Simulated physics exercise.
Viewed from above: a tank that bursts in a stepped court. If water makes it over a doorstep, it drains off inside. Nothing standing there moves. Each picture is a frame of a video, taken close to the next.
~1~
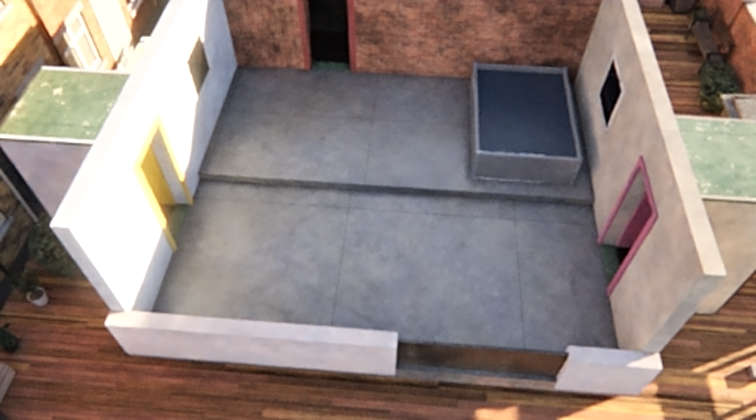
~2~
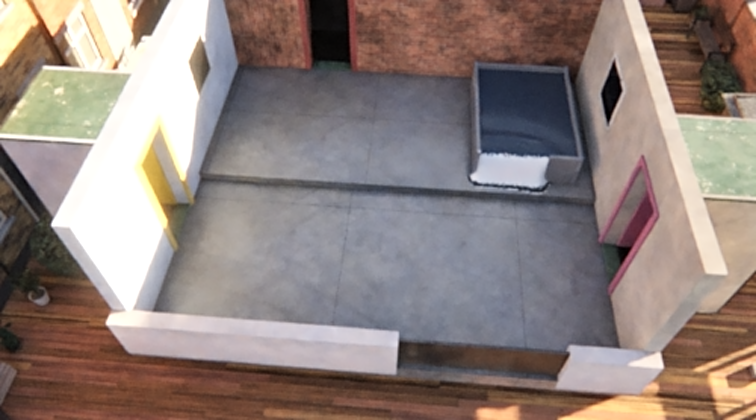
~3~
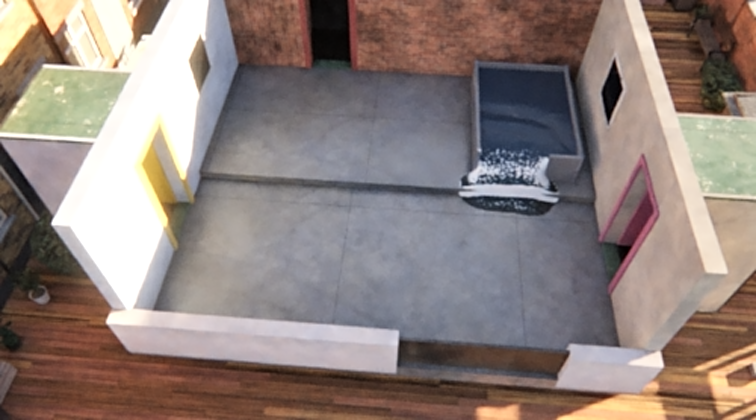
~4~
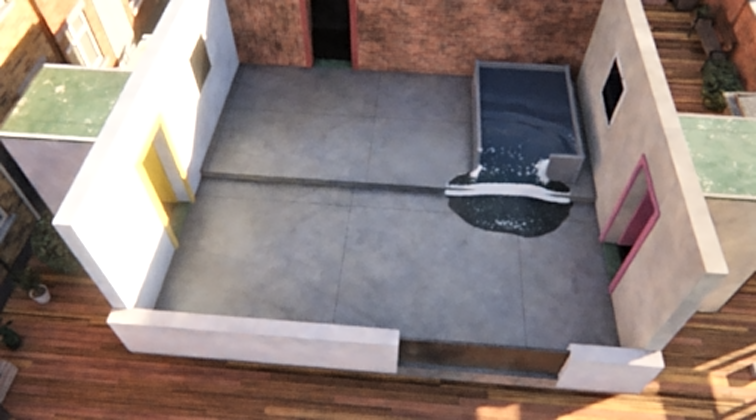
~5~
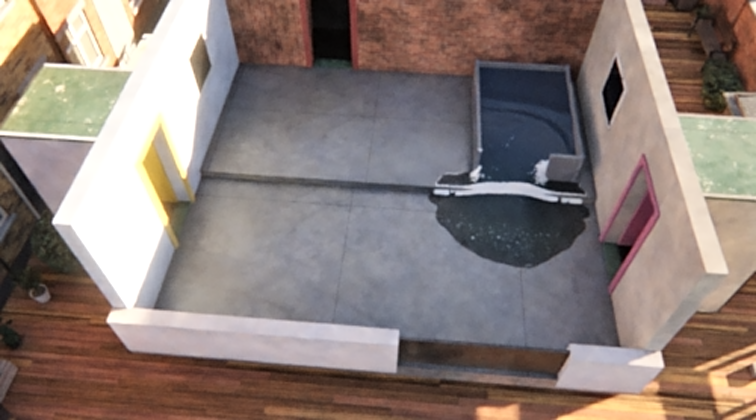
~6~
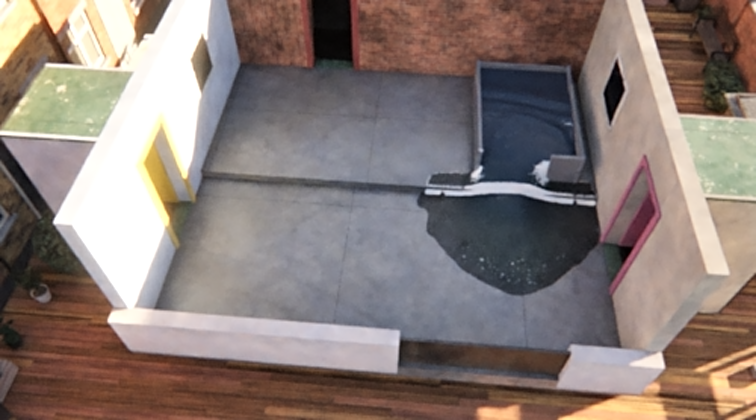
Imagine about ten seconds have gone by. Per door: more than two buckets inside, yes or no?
Per door - pink door: Yes, yellow door: Yes, red door: No.
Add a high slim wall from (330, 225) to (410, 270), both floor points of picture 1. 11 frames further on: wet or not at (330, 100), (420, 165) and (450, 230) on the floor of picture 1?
Reading the points as listed, I get left untouched, then left untouched, then deluged.
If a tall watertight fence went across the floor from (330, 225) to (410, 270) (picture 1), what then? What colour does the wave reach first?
It is the one in pink.
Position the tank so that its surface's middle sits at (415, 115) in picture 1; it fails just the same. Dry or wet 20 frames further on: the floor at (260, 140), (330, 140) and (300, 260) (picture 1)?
Bone-dry, bone-dry, soaked.
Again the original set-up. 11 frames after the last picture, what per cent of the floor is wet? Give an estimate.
I reckon around 30 %.
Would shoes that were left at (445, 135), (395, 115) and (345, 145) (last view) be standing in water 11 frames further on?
First spot spared, second spot spared, third spot spared.
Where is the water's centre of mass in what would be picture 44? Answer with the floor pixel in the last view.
At about (431, 237).
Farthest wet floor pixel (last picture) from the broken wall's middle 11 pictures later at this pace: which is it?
Approximate pixel: (318, 345).
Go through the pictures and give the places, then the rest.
The first picture shows still water in the water tank at (523, 111).
In the second picture, water pours out at (510, 171) and has run to (473, 180).
In the third picture, water pours out at (510, 170) and has run to (545, 209).
In the fourth picture, water pours out at (511, 170) and has run to (528, 234).
In the fifth picture, water pours out at (511, 170) and has run to (530, 263).
In the sixth picture, the front is at (511, 289), out from the gap at (512, 171).
A moment on, water covers 25 % of the floor; the pink door wet at the sill, nothing in, the yellow door not reached, the red door not reached.
Next, water covers 30 % of the floor; the pink door wet at the sill, nothing in, the yellow door not reached, the red door not reached.
Then, water covers 40 % of the floor; the pink door under two buckets in, the yellow door not reached, the red door not reached.
Later, water covers 55 % of the floor; the pink door over two buckets in, the yellow door under two buckets in, the red door not reached.
In the end, water covers 55 % of the floor; the pink door over two buckets in, the yellow door over two buckets in, the red door not reached.
